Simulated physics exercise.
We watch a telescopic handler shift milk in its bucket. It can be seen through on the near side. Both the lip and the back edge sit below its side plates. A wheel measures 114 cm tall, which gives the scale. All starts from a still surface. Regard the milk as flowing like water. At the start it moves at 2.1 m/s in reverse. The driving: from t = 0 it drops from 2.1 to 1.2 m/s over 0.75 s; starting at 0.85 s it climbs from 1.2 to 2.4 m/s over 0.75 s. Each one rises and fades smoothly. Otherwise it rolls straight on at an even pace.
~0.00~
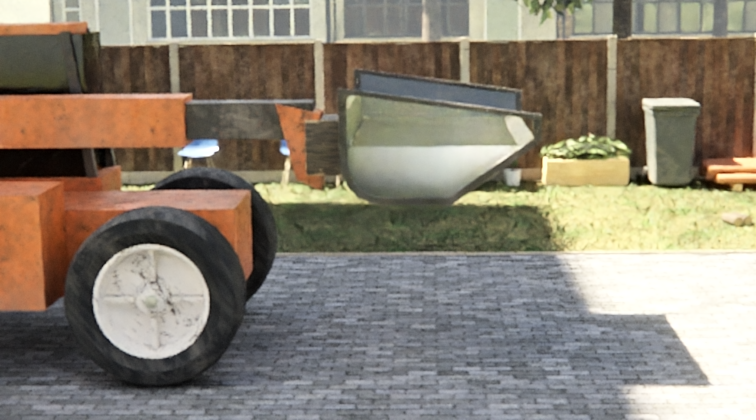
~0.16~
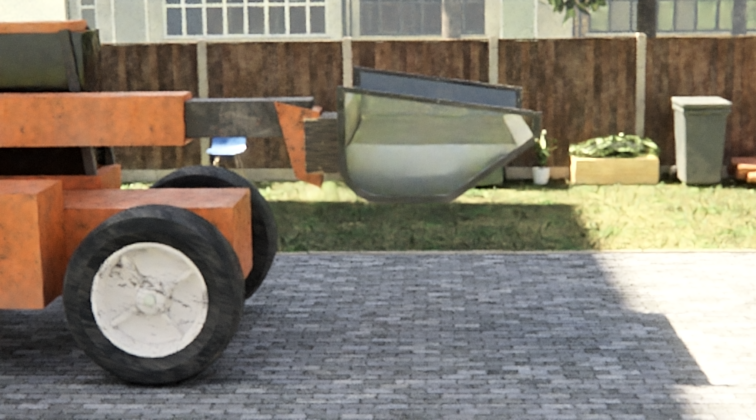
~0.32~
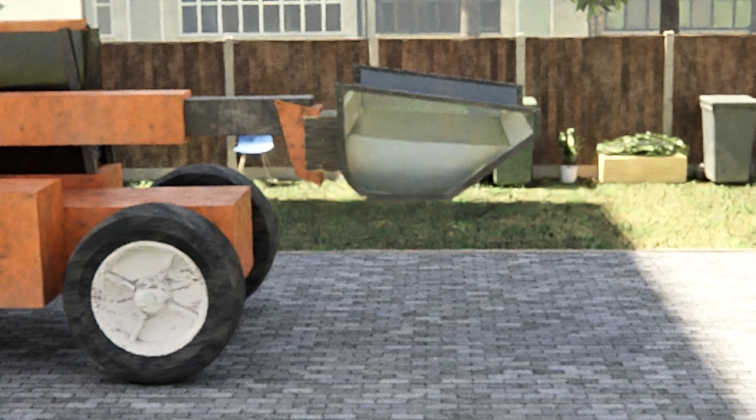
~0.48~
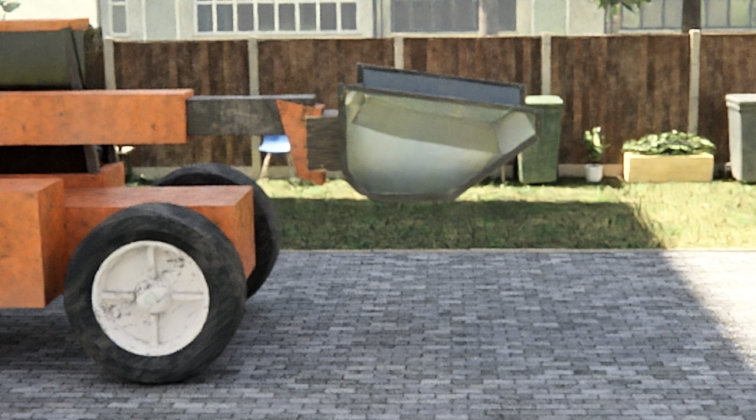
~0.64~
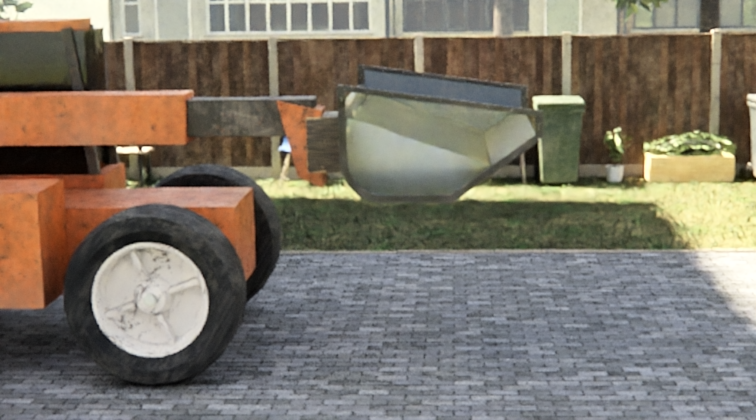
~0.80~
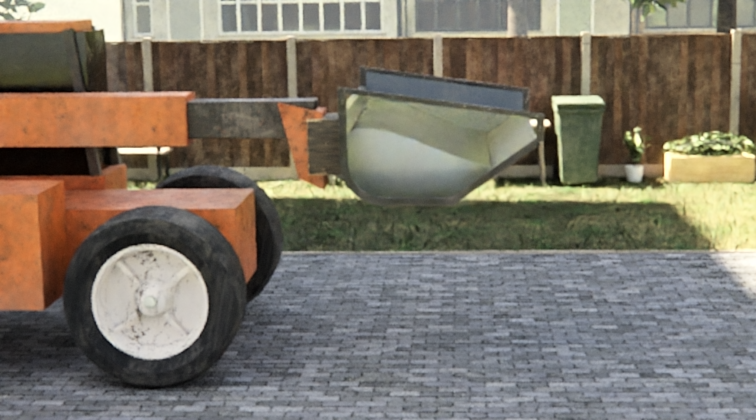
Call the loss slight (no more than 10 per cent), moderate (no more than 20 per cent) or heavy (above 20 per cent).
Heavy.
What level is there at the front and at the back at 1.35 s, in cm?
Heights: Front 28 cm, then back 16 cm.
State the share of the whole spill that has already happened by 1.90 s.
I'd say some 80 percent by then.
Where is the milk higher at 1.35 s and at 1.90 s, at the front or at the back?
Towards the fore end first, then towards the fore end.
After 1.35 s the surface stands 15 cm at the back and 29 cm at the front; 10 per cent has gone, over the front.
After 1.90 s the surface stands 17 cm at the back and 24 cm at the front; 28 per cent has gone, over the front.
After 2.40 s the surface stands 38 cm at the back and 18 cm at the front; 29 per cent has gone, over the front.
After 4.49 s 35 per cent has gone, over the front, 168 of 478 litres.
